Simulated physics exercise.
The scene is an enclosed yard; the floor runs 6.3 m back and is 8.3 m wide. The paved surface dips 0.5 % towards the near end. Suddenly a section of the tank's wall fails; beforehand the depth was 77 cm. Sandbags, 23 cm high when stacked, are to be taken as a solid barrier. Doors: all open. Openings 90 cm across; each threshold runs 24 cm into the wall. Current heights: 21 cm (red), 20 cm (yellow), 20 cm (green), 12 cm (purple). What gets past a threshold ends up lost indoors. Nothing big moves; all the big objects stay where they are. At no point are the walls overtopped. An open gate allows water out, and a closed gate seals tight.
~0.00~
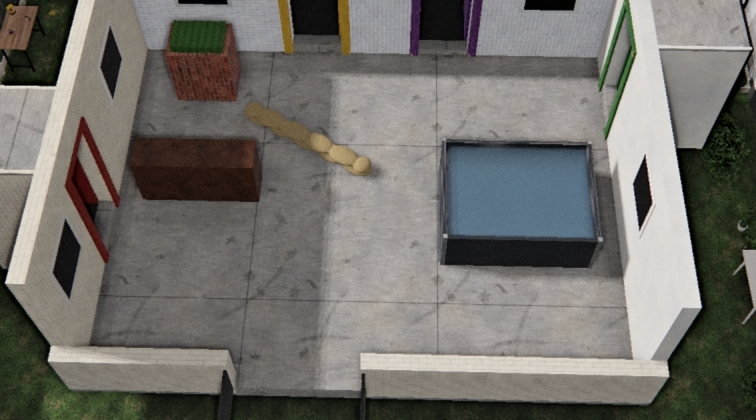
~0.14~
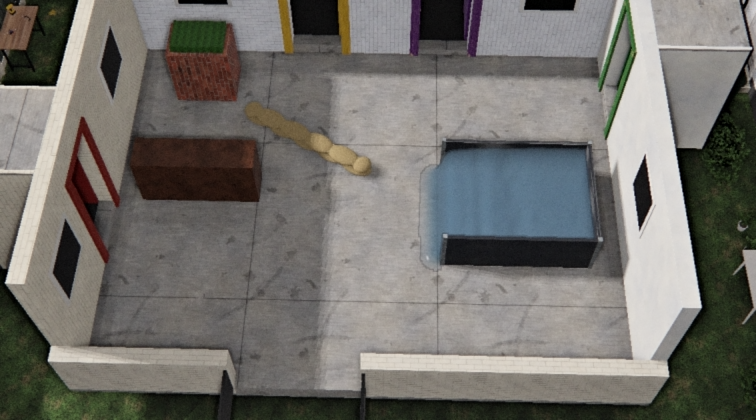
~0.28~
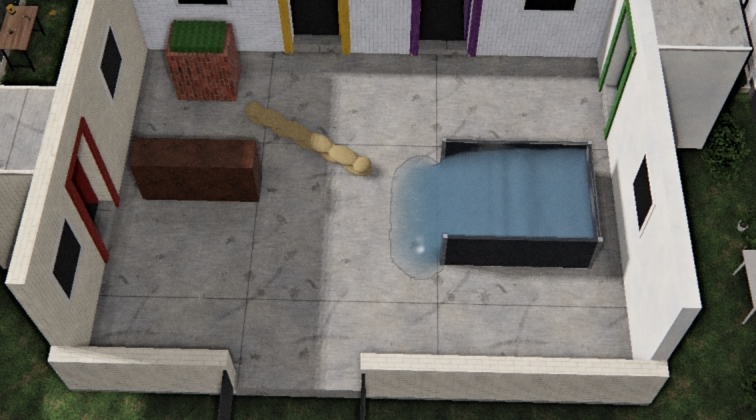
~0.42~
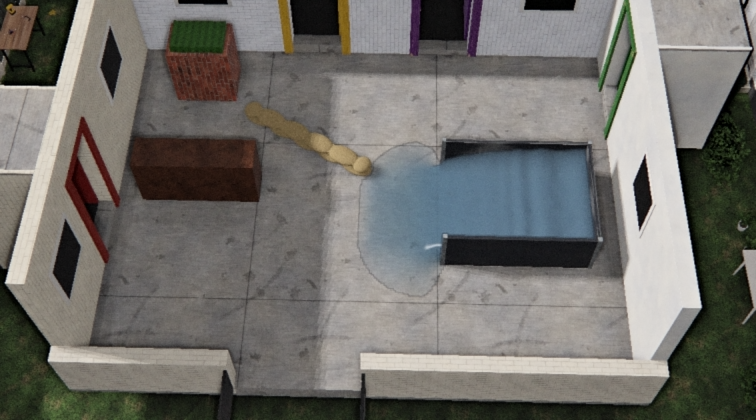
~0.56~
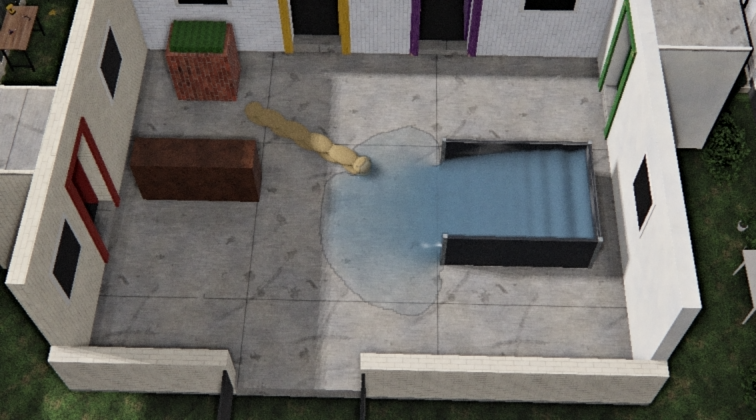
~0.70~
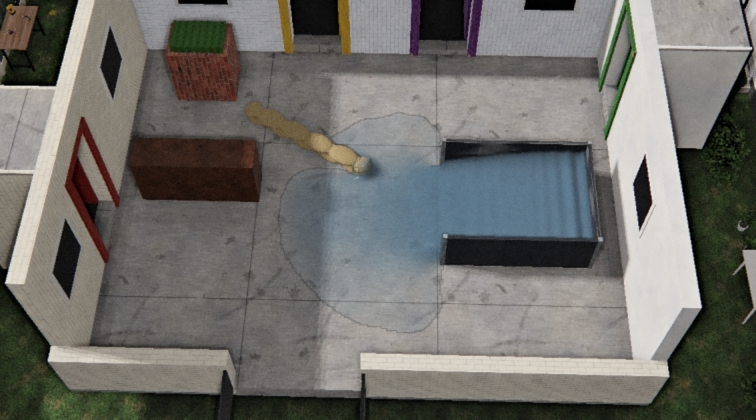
A tank's left side opens and blue water spreads left across the grey floor.
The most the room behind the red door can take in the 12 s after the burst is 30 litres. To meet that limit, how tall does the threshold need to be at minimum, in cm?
At least 20 cm or so.
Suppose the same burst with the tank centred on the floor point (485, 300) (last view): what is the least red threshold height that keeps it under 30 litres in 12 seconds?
A minimum of about 25 cm.
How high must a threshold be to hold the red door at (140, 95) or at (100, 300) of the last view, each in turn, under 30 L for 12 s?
14.0 and 23 cm.
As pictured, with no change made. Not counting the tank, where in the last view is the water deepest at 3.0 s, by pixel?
(88, 357).
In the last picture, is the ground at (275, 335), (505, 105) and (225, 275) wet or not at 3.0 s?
In the order asked: Soaked, untouched, soaked.
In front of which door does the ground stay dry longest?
It's the green door.
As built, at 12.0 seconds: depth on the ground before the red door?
Some 7.5 centimetres.
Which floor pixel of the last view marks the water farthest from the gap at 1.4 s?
The farthest wet point sits near (123, 234).
After 1.4 s water covers 35 % of the floor, deepest (31 cm) near (431, 231); it has not reached the red door.
After 3.0 s water covers 60 % of the floor, deepest (48 cm) near (88, 357); 25 cm at the red door, 17 litres in over its 21 cm threshold.
After 12.0 s water covers 95 % of the floor, deepest (12 cm) near (612, 381); 7 cm at the red door, 24 litres in over its 21 cm threshold.
At the red door as built, the water arrived by 1.5 s and peaked near 28 cm at 2.4 s.
With a threshold of 16.5 cm, 69 litres would have come in within the 12 s; with 22.5 cm, 15 litres. So under 30 litres takes about 20 cm.
